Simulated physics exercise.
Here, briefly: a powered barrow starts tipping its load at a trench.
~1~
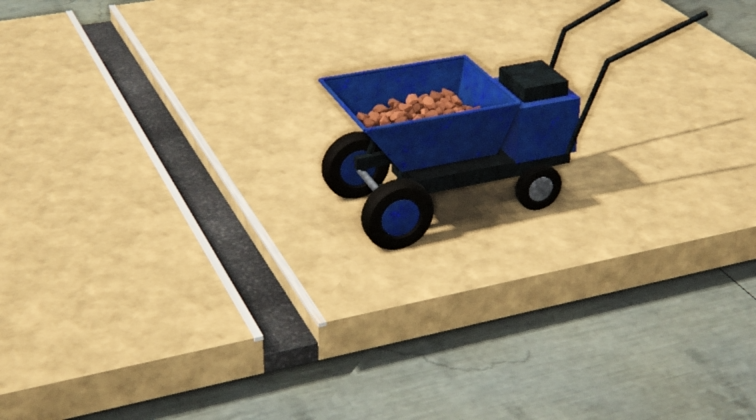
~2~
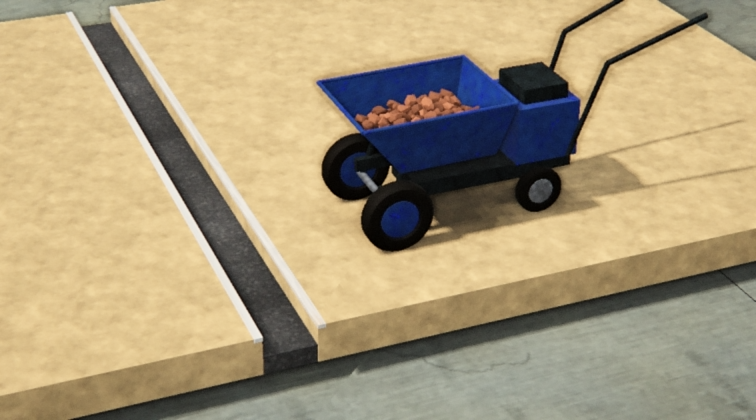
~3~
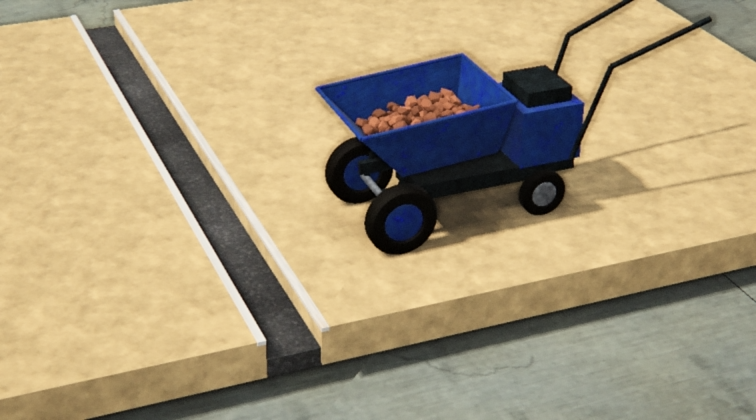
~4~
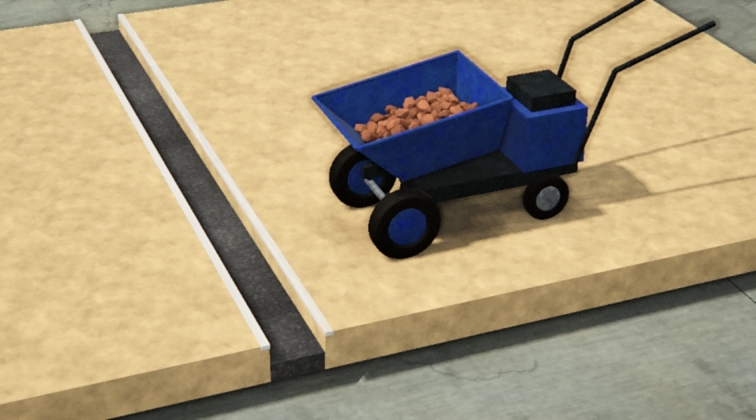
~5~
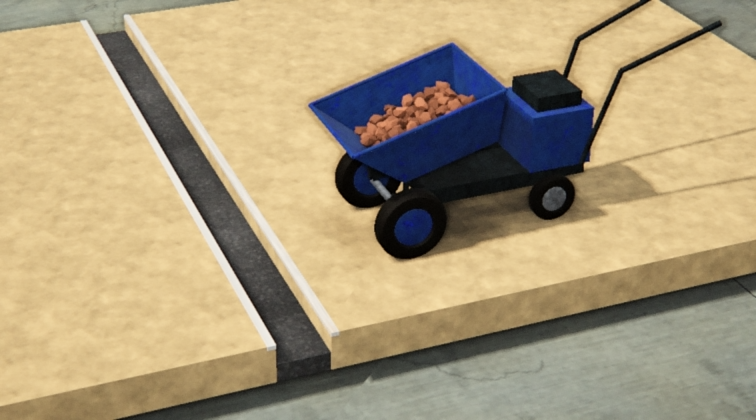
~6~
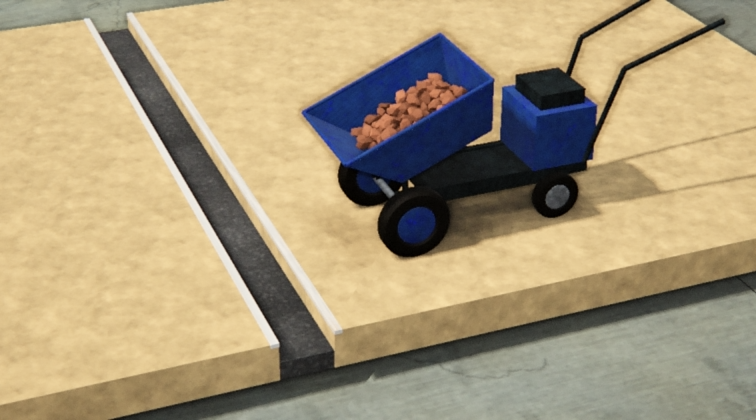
The footage shows a blue powered barrow loaded with reddish-brown lumps of rubble, standing to the right of a narrow dark trench between pale slabs. Its skip starts level, then gradually tilts forward, its front lip lowering toward the left.
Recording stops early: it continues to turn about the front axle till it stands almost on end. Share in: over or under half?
Over half.
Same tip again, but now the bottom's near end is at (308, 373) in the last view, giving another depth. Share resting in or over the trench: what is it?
The share would be roughly 90 per cent.
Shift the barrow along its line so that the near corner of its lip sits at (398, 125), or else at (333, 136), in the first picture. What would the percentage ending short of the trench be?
Some 30 % then some 0 %.
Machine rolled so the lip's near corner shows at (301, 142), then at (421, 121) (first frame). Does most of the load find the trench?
A minority, then a minority.
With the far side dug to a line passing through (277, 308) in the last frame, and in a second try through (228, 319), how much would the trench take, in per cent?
About 60 and 80 per cent.
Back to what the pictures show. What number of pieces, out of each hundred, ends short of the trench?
Roughly 5 in a hundred.
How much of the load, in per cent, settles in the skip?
About 20 %.
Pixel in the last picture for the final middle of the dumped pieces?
Somewhere close to (262, 261) in the last picture.
Just after the last frame, skip tipped steeply; every one in the skip.
A moment on, skip tipped right over; the larger part in the skip; about a tenth short of the trench; roughly a quarter in or heaped over the trench.
Further on, skip tipped right over; roughly a quarter in the skip; about a tenth short of the trench; roughly two thirds in or heaped over the trench; just a few beyond it.
When it is over, skip tipped right over; roughly a quarter in the skip; about a tenth short of the trench; roughly two thirds in or heaped over the trench; just a few beyond it.
